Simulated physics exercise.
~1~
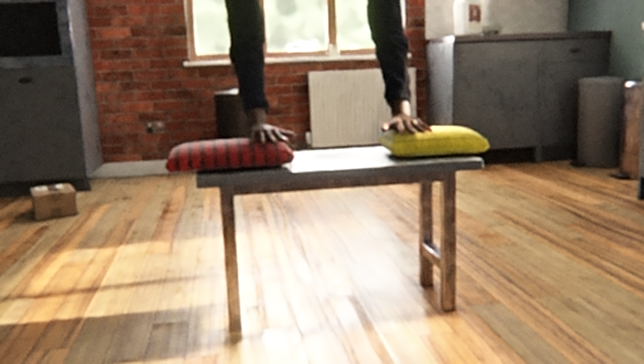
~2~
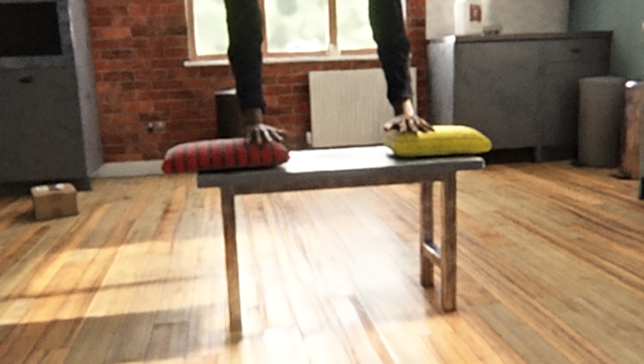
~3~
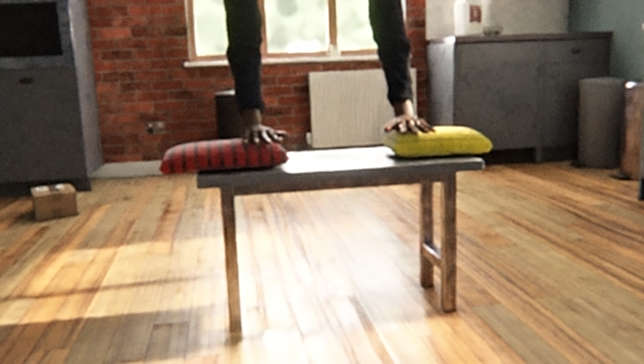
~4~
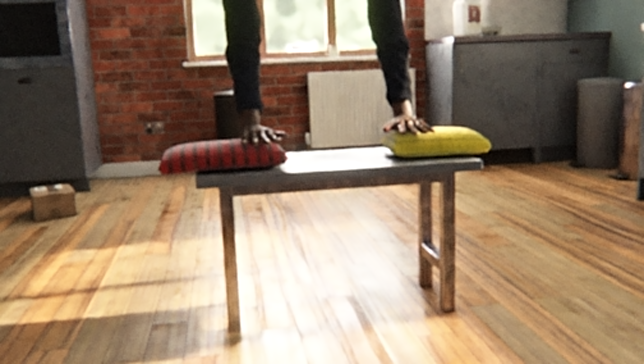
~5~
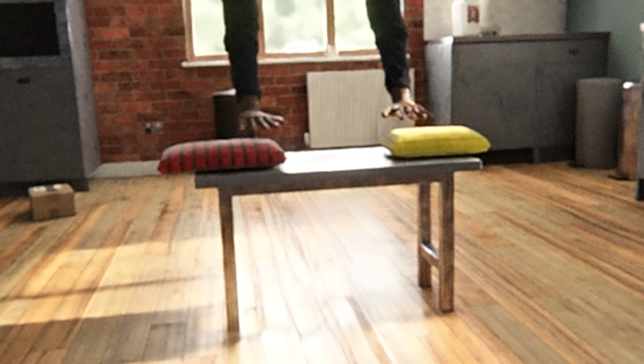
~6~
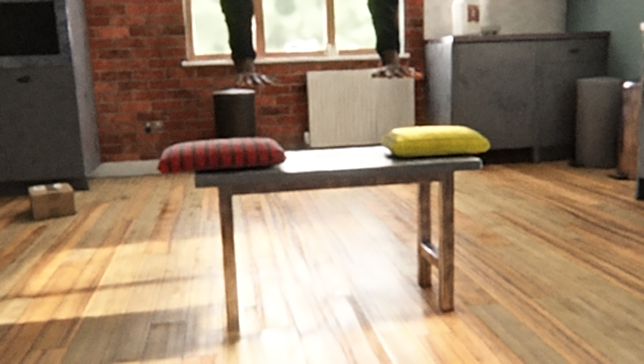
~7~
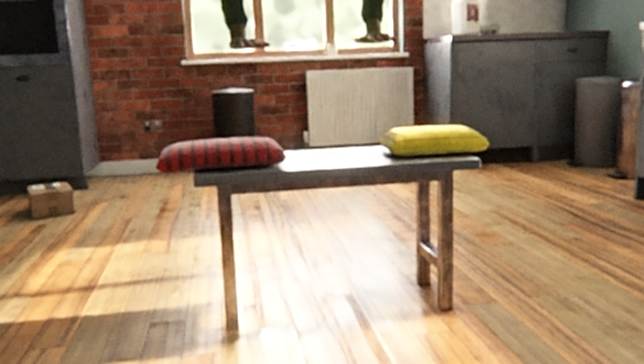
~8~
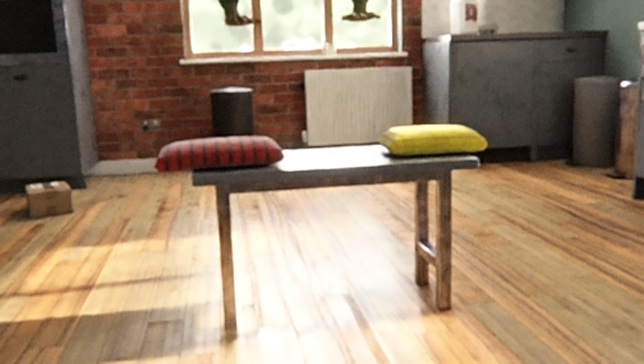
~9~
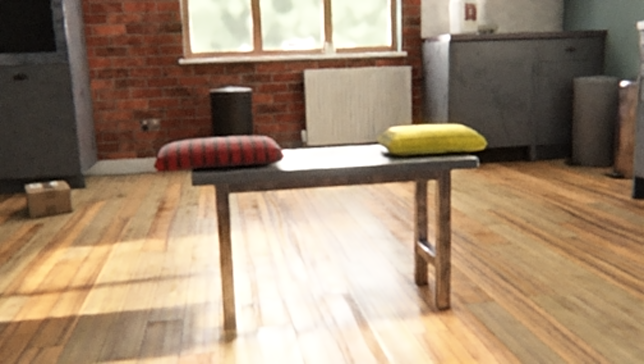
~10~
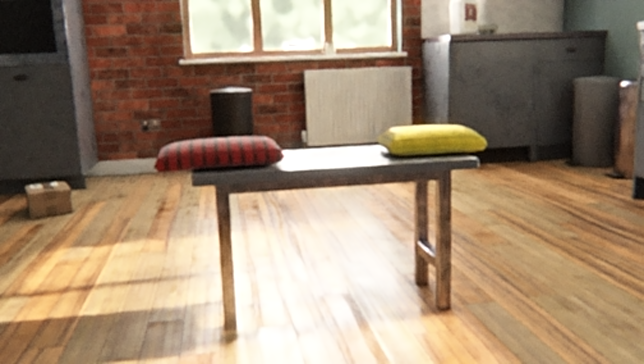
Two hands rest on a red striped pillow and a yellow sack at opposite ends of a side table, nudging the pillow slightly left, then lift away and rise out of view, leaving both lying still on top.
